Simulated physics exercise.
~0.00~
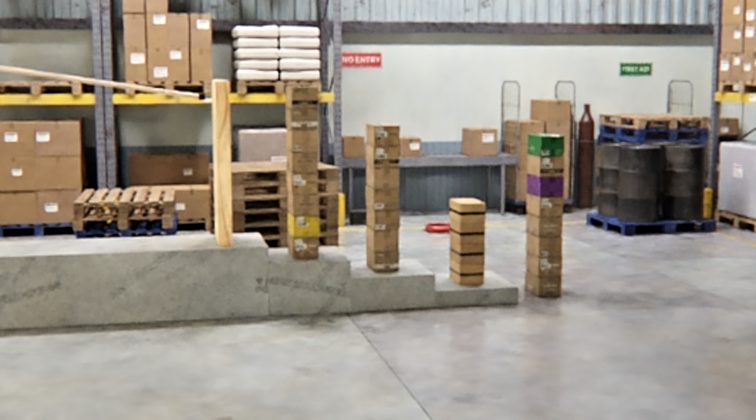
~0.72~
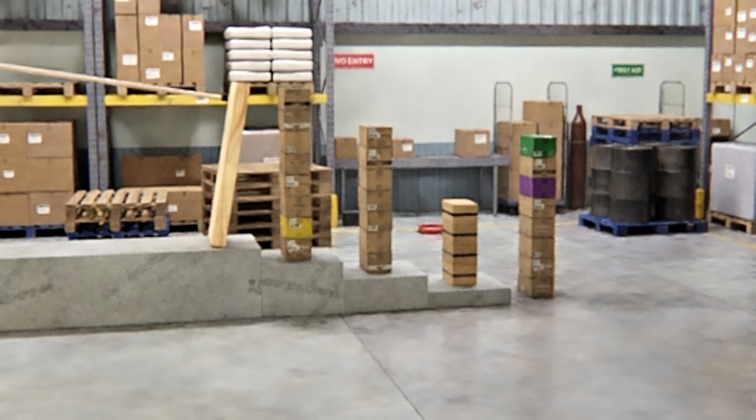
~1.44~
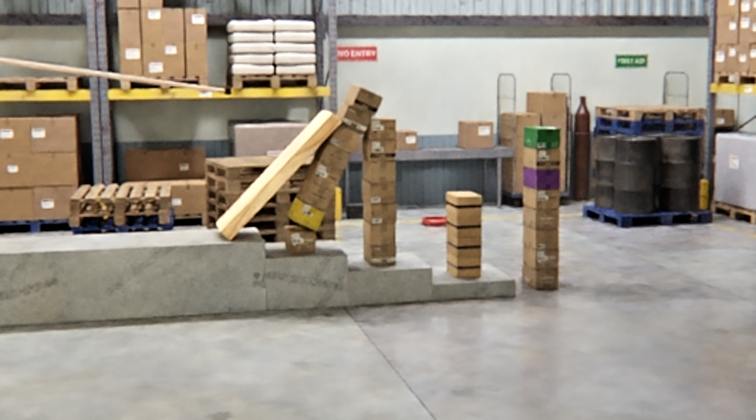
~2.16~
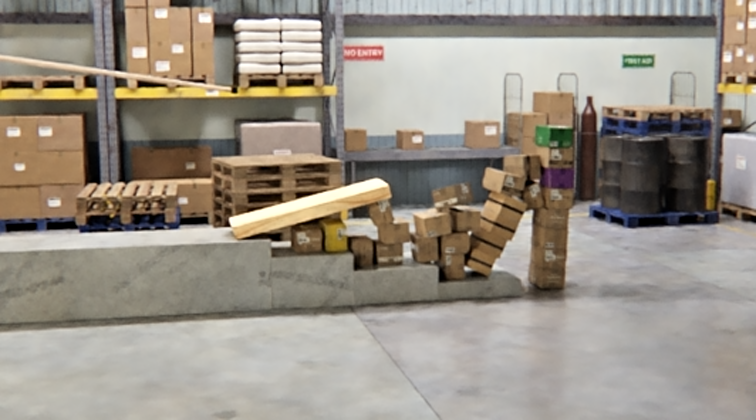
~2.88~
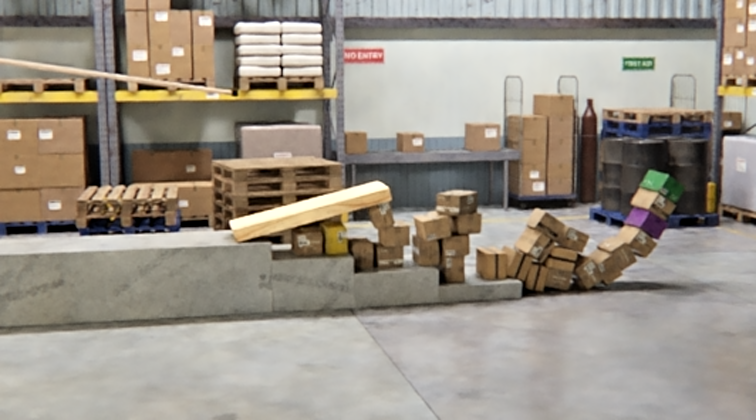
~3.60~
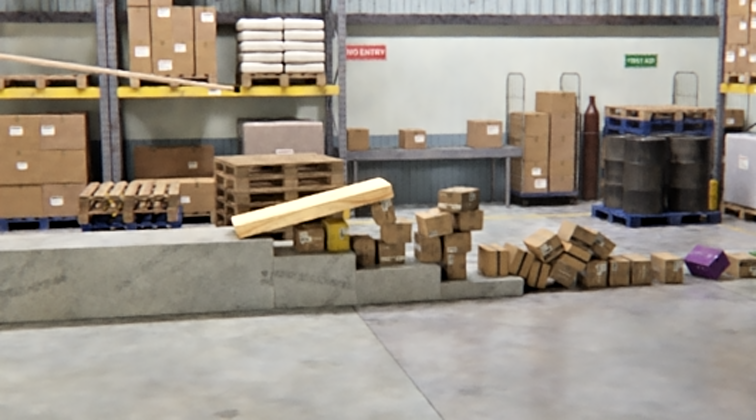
A tall wooden board on stepped concrete blocks tipped right into the first stack of cardboard boxes, and the stacks toppled one after another down the steps, ending with boxes strewn across the floor and the purple one far right.
